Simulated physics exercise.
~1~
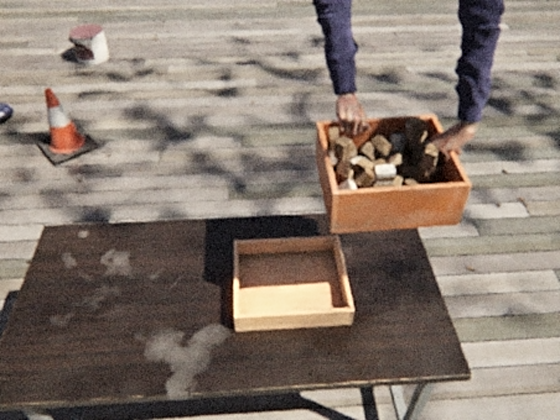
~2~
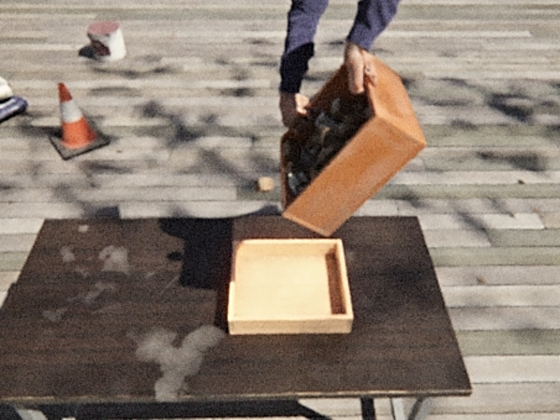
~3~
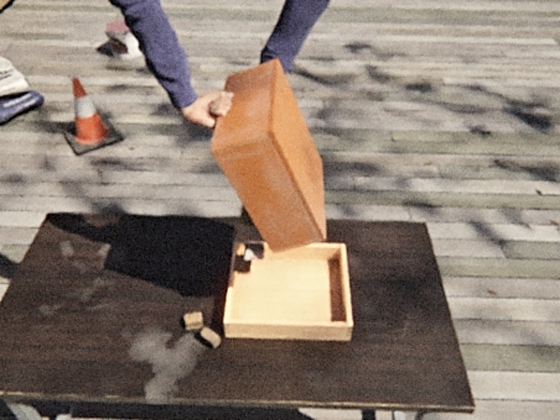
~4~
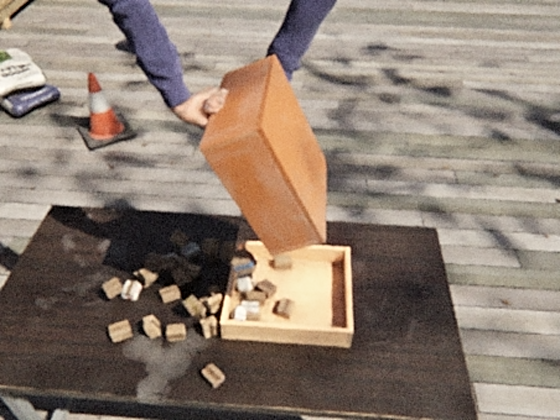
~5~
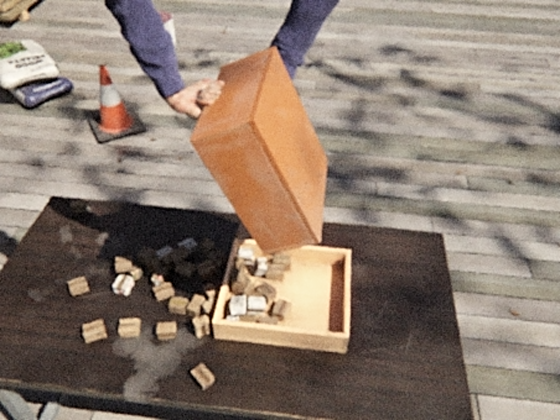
An orange box, held by two hands, moves left and tips steeply over a shallow wooden carton on a dark table, spilling small brown blocks. Some land inside the carton, but more scatter across the tabletop to its left, while the box stays tilted above.
